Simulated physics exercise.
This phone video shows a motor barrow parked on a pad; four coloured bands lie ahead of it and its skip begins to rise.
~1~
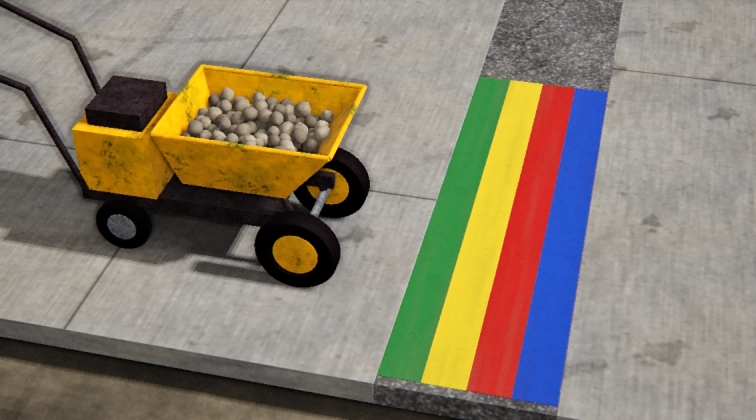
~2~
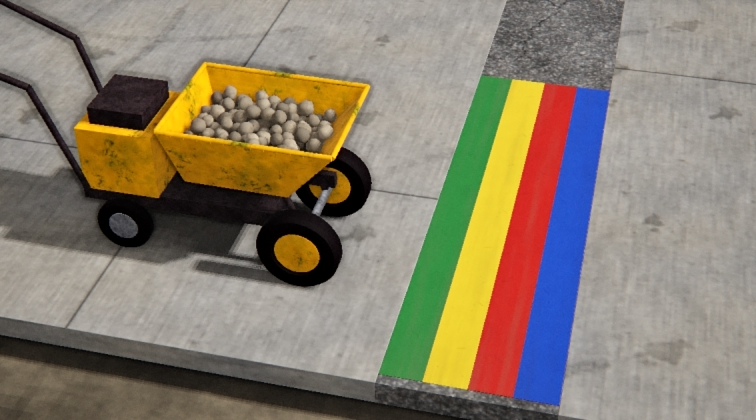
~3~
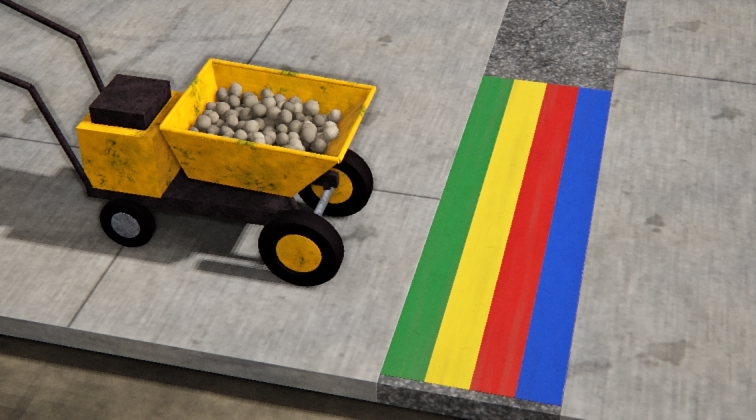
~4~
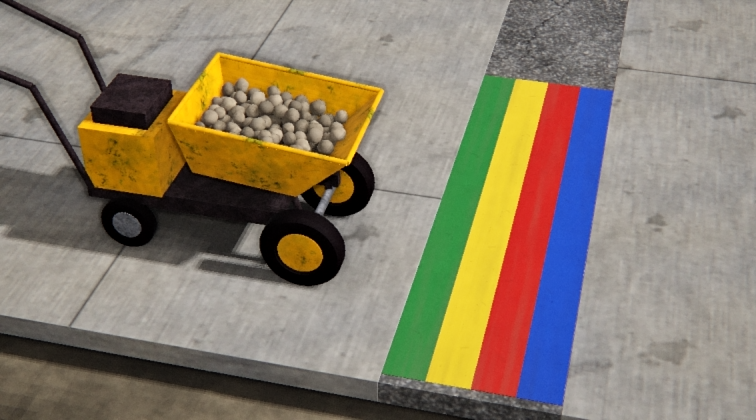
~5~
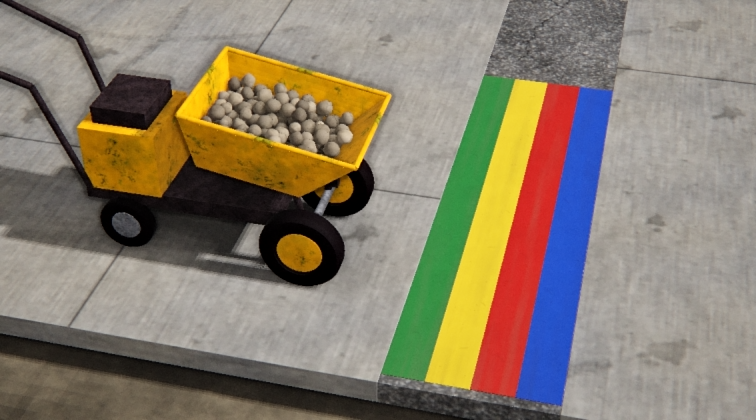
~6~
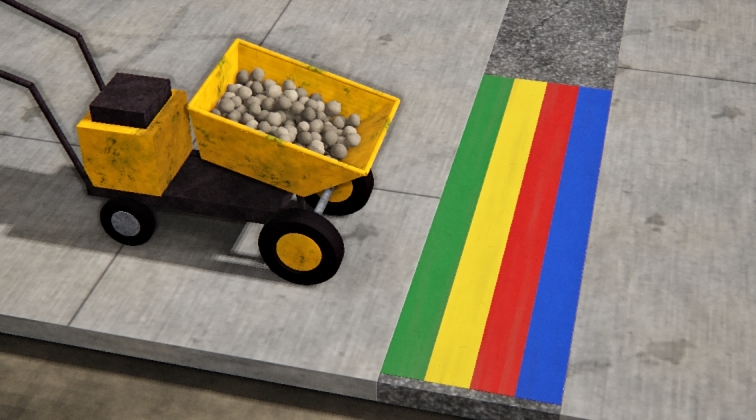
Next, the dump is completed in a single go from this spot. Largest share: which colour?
Colour: Yellow.
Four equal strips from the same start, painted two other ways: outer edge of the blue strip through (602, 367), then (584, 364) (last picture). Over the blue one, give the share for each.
First 10 in a hundred, then 10 in a hundred.
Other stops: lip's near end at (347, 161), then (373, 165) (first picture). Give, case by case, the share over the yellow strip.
About 30 and 20 per cent.
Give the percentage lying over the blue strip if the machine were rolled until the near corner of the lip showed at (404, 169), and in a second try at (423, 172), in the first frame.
First position: Some 40 percent; second position: Some 40 percent.
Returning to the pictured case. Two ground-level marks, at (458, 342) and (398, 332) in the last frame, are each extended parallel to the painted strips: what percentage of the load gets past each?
Respectively 60 and 90 percent.
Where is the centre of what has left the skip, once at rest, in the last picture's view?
I'd place the middle at about (491, 266).
Shortly afterwards, skip tipped steeply; the whole lot in the skip.
Next, skip tipped right over; near two thirds in the skip; a little over the green strip; near a quarter over the yellow strip; only a few over the red strip.
Some moments later, skip tipped right over; a little in the skip; near a quarter over the green strip; near a third over the yellow strip; near a quarter over the red strip; a little over the blue strip; a little off the paint.
In the end, skip tipped right over; a little in the skip; near a quarter over the green strip; near a third over the yellow strip; near a quarter over the red strip; a little over the blue strip; a little off the paint.
